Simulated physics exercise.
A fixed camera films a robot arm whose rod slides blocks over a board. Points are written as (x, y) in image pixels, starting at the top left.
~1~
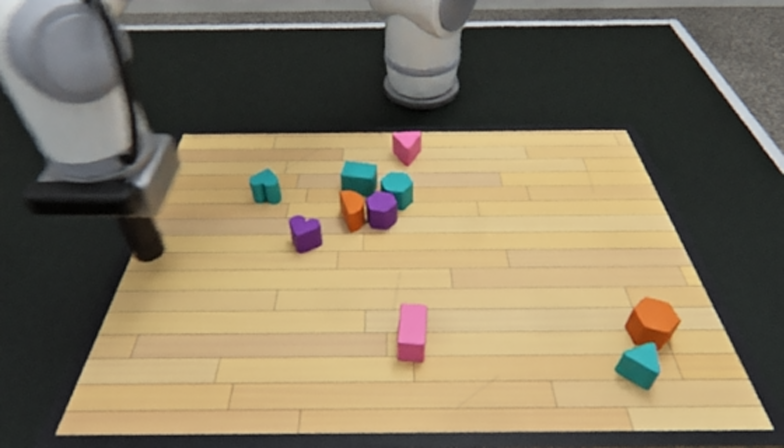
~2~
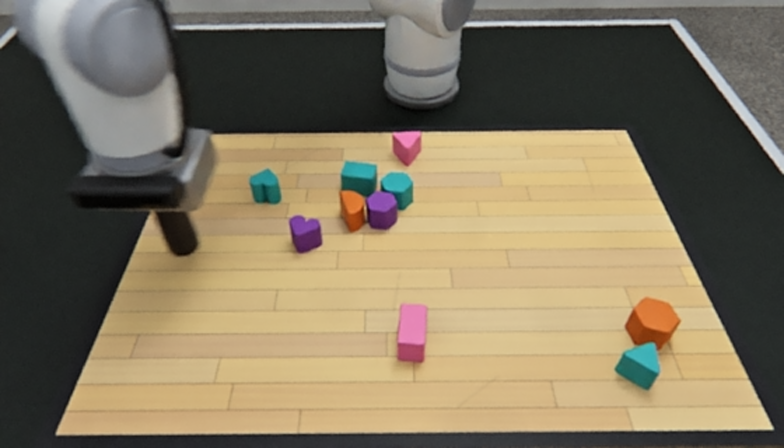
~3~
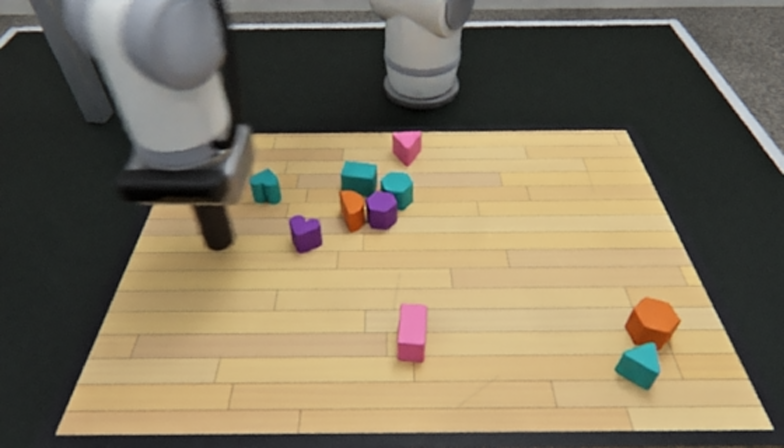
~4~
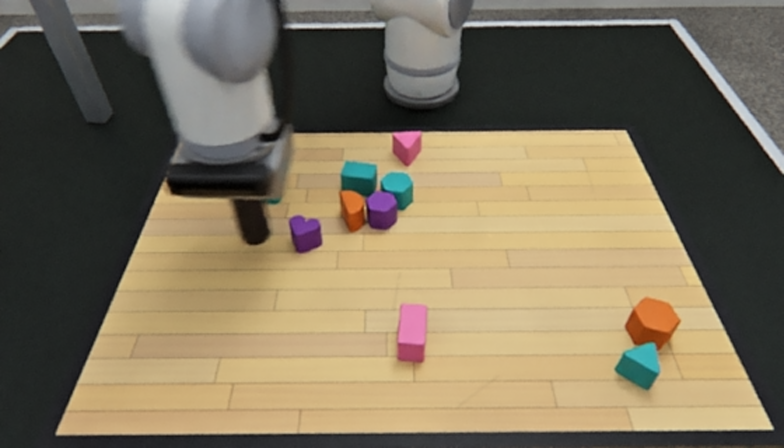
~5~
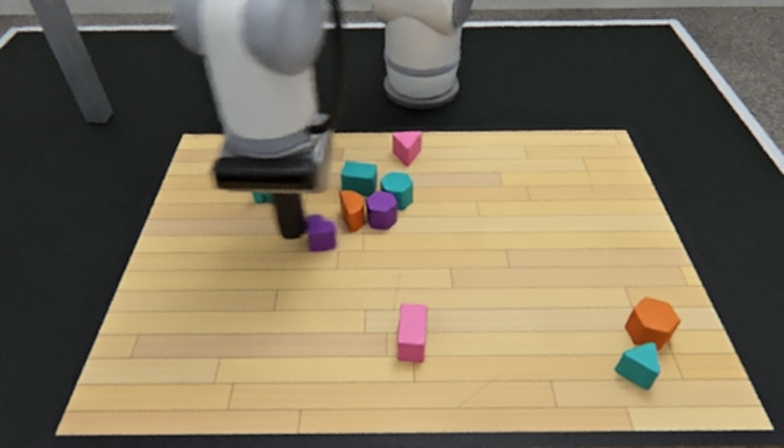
In this clip, a robot arm moves a dark rod rightward from the left edge of a wooden board scattered with colourful blocks, then pushes the purple heart slightly to the right while the other blocks stay still.
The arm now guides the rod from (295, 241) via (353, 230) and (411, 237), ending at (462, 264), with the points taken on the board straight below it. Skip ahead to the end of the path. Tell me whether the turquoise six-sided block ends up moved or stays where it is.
It ends up somewhere else.
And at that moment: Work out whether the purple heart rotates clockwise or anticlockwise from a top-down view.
Seen from above, its turn is clockwise.
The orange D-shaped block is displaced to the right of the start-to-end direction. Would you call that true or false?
False
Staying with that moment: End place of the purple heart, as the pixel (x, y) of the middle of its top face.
The centre of its top will be at (376, 231).
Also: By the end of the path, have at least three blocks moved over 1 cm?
Yes, that is what happens.
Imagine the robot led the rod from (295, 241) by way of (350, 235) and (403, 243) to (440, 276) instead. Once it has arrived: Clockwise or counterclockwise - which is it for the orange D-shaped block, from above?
Viewed from overhead, the orange D-shaped block winds up turned anticlockwise.
What follows on the original path. One third of the way, rod (353, 219); purple heart (367, 228), turned 80° clockwise; orange D-shaped block (367, 198), turned 25° anticlockwise; purple six-sided block (395, 199), turned 10° clockwise; turquoise six-sided block (402, 178), turned 20° anticlockwise.
Two thirds of the way, rod (412, 227); purple heart (376, 231), turned 110° clockwise; orange D-shaped block (386, 195), turned 50° anticlockwise; purple six-sided block (416, 196), turned 15° clockwise; turquoise six-sided block (411, 175), turned 65° anticlockwise.
At the end, rod (463, 253); purple heart (376, 231), turned 110° clockwise; orange D-shaped block (386, 195), turned 50° anticlockwise; purple six-sided block (416, 196), turned 15° clockwise; turquoise six-sided block (411, 175), turned 65° anticlockwise.
